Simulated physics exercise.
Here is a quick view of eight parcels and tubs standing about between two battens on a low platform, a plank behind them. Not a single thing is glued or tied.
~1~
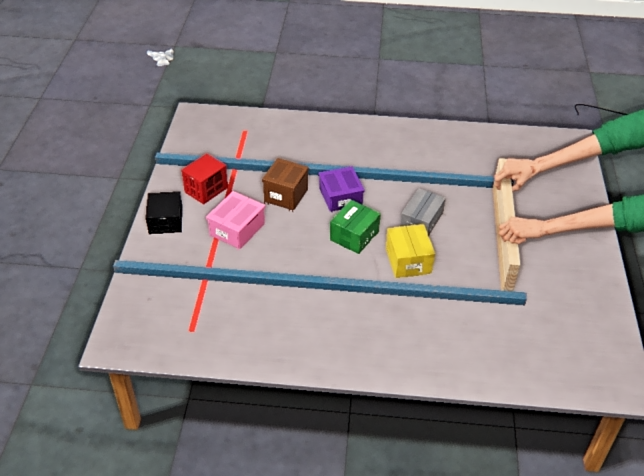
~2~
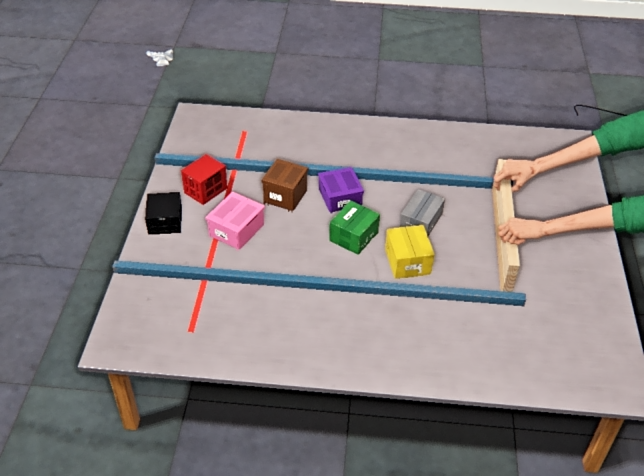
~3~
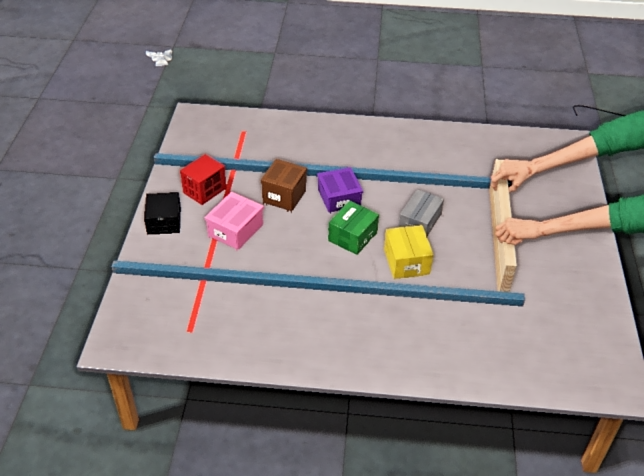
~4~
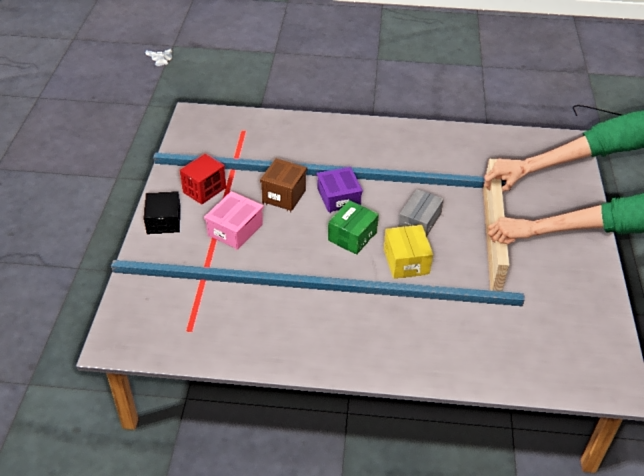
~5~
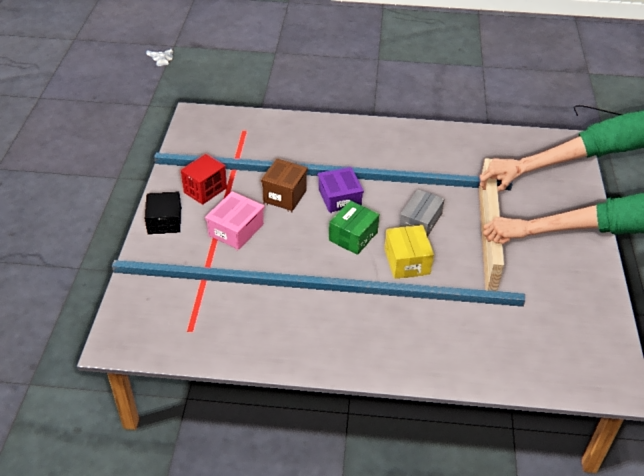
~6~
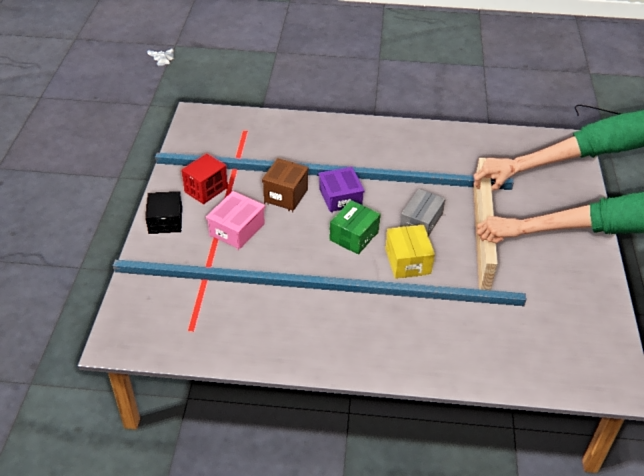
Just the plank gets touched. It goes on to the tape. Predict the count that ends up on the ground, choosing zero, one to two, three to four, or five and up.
The count is three to four.
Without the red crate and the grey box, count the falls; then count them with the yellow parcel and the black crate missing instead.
1 for the first case, 1 for the second.
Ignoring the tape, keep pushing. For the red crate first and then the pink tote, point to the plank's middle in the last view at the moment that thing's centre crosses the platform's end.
First it's close to (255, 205), next close to (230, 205).
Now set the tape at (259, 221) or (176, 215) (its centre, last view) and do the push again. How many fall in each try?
In that order 1 and 5.
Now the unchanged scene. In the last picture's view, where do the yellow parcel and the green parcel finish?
Yellow parcel at about (196, 232), green parcel at about (168, 210).
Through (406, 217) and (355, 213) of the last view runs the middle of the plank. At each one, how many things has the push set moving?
That makes 3 at the first spot and 5 at the second.
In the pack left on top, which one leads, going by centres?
The one is the brown tote.
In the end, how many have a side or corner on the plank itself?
2.
Soon after, none off yet; black crate at rest near (164, 212); red crate at rest near (205, 179); pink tote at rest near (237, 221).
Then, none off yet; black crate at rest near (164, 212); red crate moved a little near (195, 177); pink tote moved a little near (212, 217).
At rest, the number that fall off is three or four; fallen, pink tote, red crate and black crate.
